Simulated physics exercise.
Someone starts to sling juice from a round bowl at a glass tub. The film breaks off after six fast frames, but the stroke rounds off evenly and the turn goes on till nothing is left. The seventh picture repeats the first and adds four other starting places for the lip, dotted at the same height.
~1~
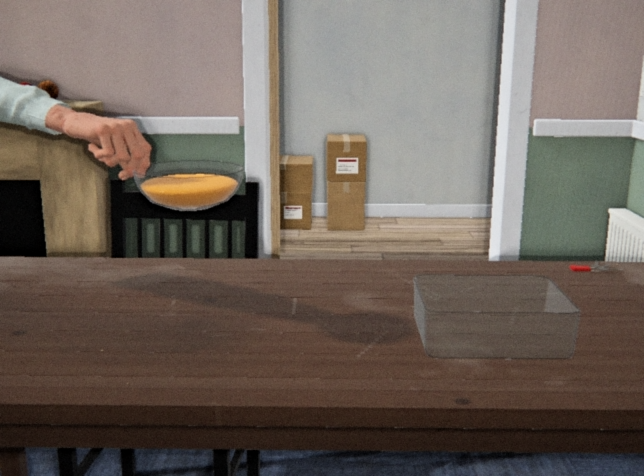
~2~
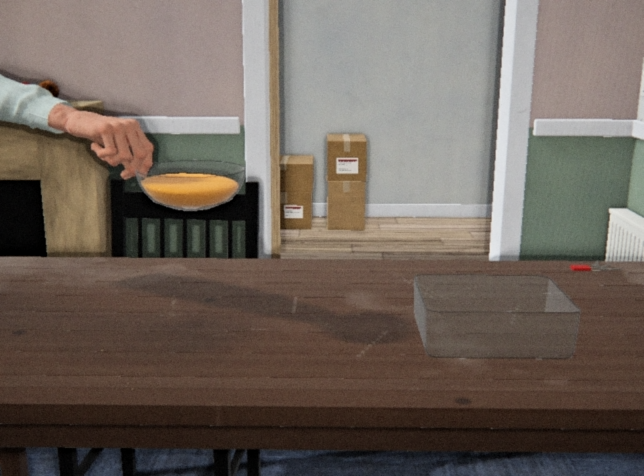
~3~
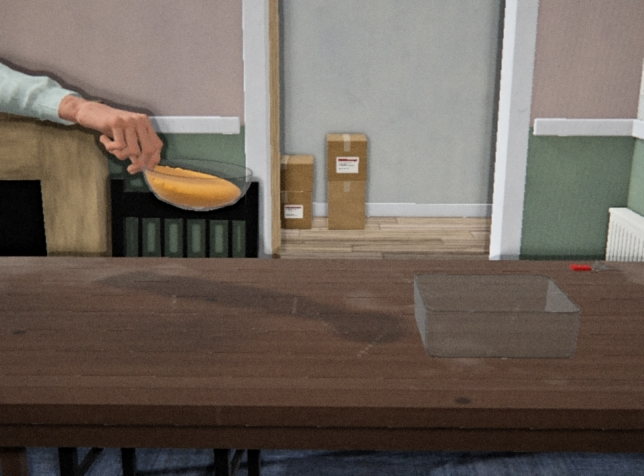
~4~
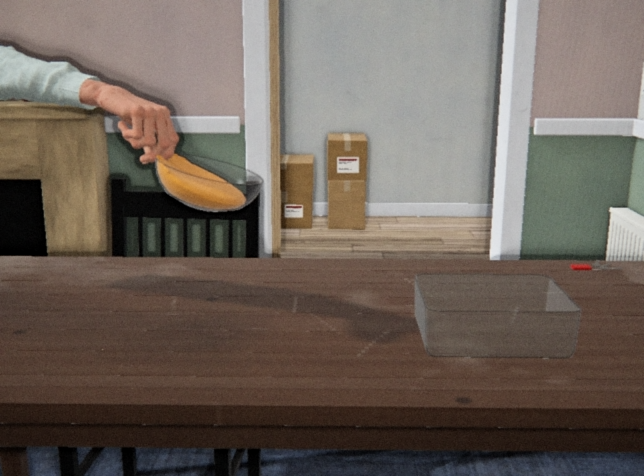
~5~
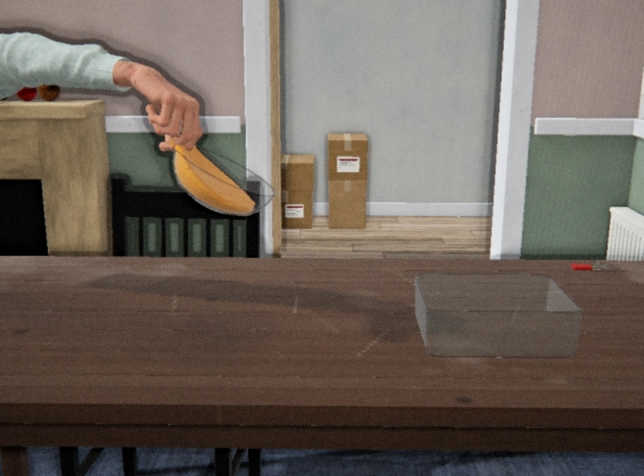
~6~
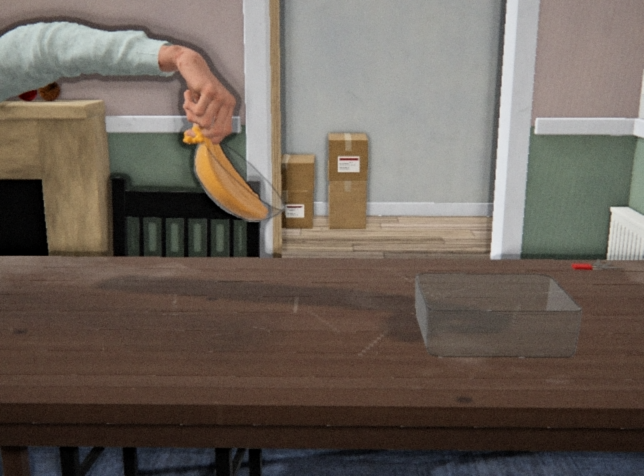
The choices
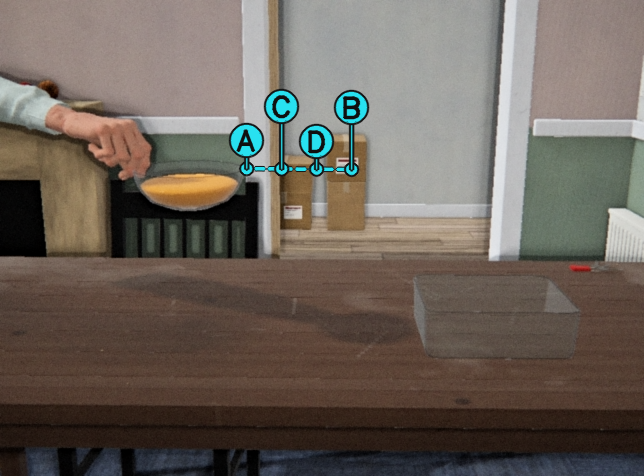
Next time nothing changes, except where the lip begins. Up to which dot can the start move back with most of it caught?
Take D.
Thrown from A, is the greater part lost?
Yes.
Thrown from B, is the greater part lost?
No, that is safe.
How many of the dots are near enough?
Two.
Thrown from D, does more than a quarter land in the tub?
Yes, it does.
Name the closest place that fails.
Here it is place C.
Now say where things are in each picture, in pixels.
In the first picture, upright, lip at (241, 168); tub from (425, 356) to (573, 357); nothing has left yet.
In the second picture, upright, lip at (244, 169); nothing has left yet.
In the third picture, tipped about 5°, lip at (251, 173); nothing has left yet.
In the fourth picture, tipped about 14°, lip at (262, 181); nothing has left yet.
In the fifth picture, tipped about 27°, lip at (274, 193); juice is over the rim, down to (187, 148).
In the sixth picture, tipped about 43°, lip at (284, 207); juice is over the rim, down to (212, 141).
In cyan, A at (246, 168); B at (351, 169); C at (281, 168); D at (316, 169).
With A, about 1 % lands in the tub, 97 % falls short.
With B, about 67 % lands in the tub, 10 % falls short and 23 % goes beside or beyond.
With C, about 19 % lands in the tub, 77 % falls short and 4 % goes beside or beyond.
With D, about 68 % lands in the tub, 15 % falls short and 17 % goes beside or beyond.
